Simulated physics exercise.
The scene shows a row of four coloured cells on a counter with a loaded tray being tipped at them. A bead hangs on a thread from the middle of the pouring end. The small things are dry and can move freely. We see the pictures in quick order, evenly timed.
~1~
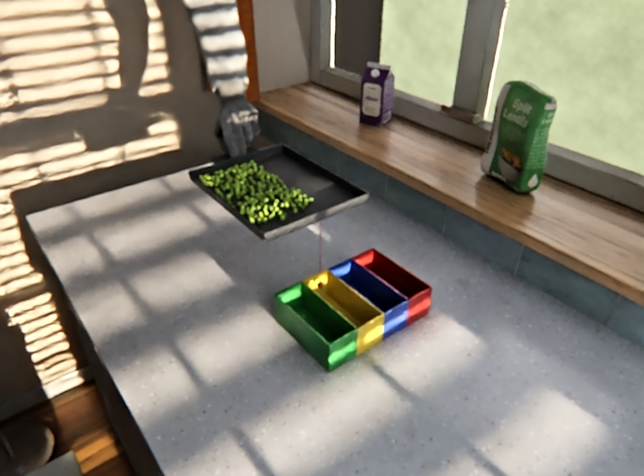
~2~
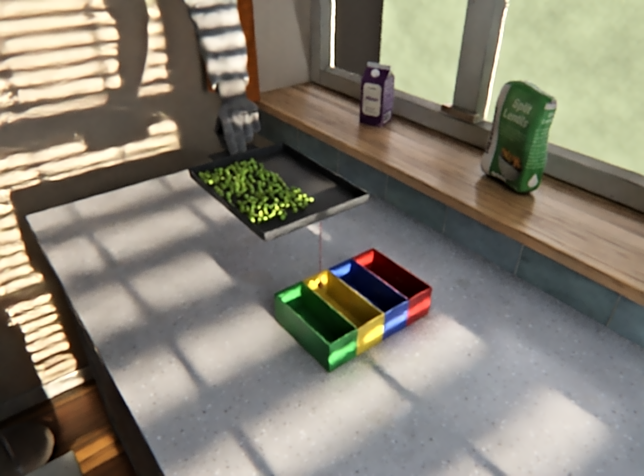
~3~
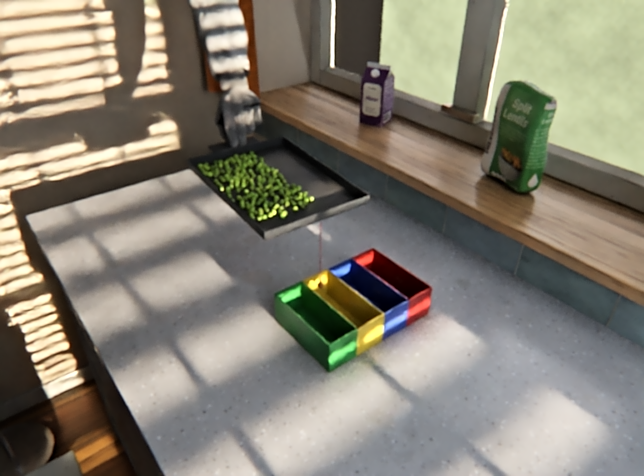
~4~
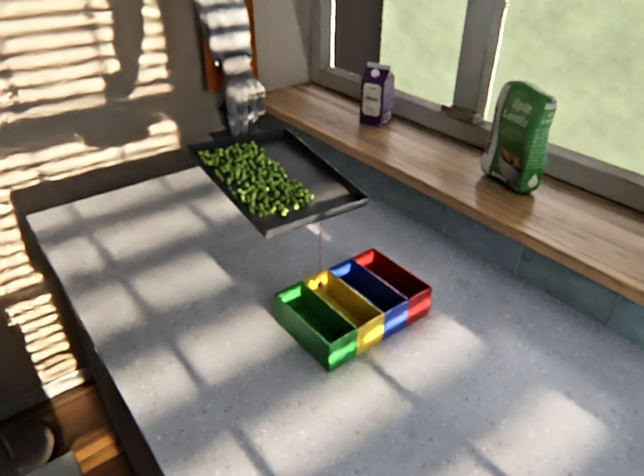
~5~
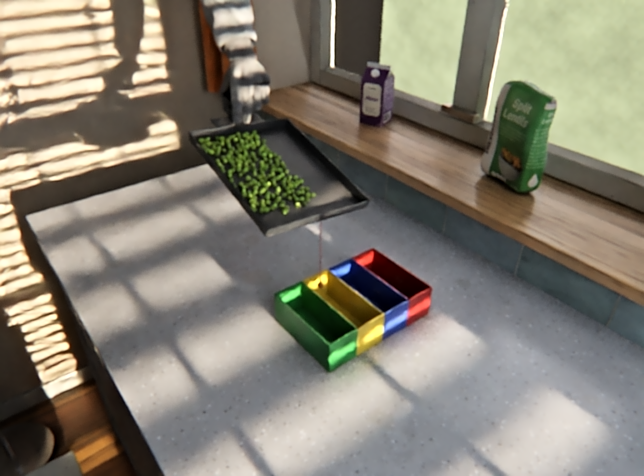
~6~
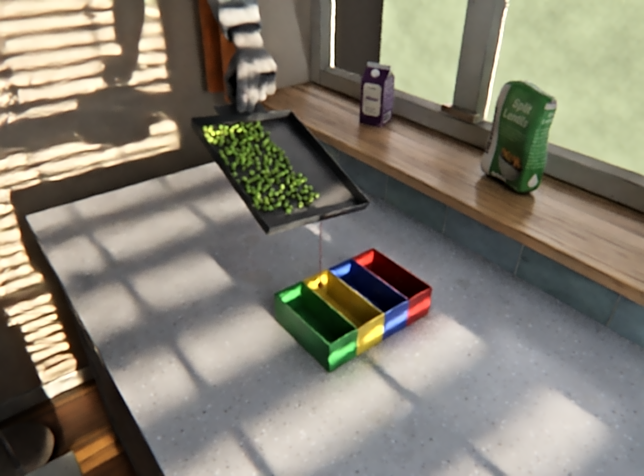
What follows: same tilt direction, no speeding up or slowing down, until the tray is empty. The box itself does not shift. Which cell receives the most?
The blue one.
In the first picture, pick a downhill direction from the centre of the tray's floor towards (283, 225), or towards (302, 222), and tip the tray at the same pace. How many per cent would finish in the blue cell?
Lab note: Try one about 0 %, try two about 0 %.
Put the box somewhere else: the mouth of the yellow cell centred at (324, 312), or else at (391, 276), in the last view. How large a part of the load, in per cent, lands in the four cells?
Estimates in order: 90 percent, 80 percent.
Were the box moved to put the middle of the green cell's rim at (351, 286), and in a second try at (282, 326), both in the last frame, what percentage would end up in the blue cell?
It comes to near 0 per cent the first time and near 20 per cent the second time.
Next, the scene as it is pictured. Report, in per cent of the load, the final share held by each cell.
Looks like the green cell ends near 0 %, the yellow cell near 20 %, the blue cell near 60 %, and the red cell near 20 %.
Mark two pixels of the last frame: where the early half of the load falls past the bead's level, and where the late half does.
Early-half point (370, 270); late-half point (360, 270).
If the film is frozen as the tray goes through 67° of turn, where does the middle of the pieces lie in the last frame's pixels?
Close to (344, 211).
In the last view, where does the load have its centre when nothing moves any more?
Close to (369, 309), more or less.
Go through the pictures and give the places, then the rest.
The first picture shows corners of the pouring end (265, 233) and (367, 193), level; middle of the load (252, 191), dried peas; bead on its thread (320, 285); green cell (343, 348); yellow cell (370, 332); blue cell (395, 318); red cell (419, 304).
The second picture shows corners of the pouring end (265, 232) and (367, 194), level; middle of the load (252, 189).
The third picture shows corners of the pouring end (266, 231) and (368, 195), tipped barely, lowest at the right corner; middle of the load (252, 184).
The fourth picture shows corners of the pouring end (267, 229) and (368, 197), tipped a little, lowest at the right corner; middle of the load (253, 177).
The fifth picture shows corners of the pouring end (268, 228) and (368, 200), tipped clearly, lowest at the right corner; middle of the load (254, 170).
The sixth picture shows corners of the pouring end (270, 227) and (368, 202), tipped clearly, lowest at the right corner; middle of the load (258, 164), about a tenth on the move; green cell (343, 348); yellow cell (370, 332); blue cell (395, 318); red cell (419, 304).
Just after the last frame, tray tipped steeply; the larger part on the tray; just a few in the red cell; roughly a quarter falling or outside the box.
A moment on, tray tipped past a quarter turn; roughly half on the tray; roughly a quarter in the blue cell; roughly a quarter in the red cell; about a tenth in the yellow cell; just a few in the green cell; about a tenth falling or outside the box.
Further on, tray tipped past a quarter turn; roughly half in the blue cell; roughly a quarter in the yellow cell; roughly a quarter in the red cell; just a few in the green cell; just a few falling or outside the box.
When it is over, tray tipped past a quarter turn; roughly half in the blue cell; roughly a quarter in the yellow cell; roughly a quarter in the red cell; just a few in the green cell; just a few outside the box.
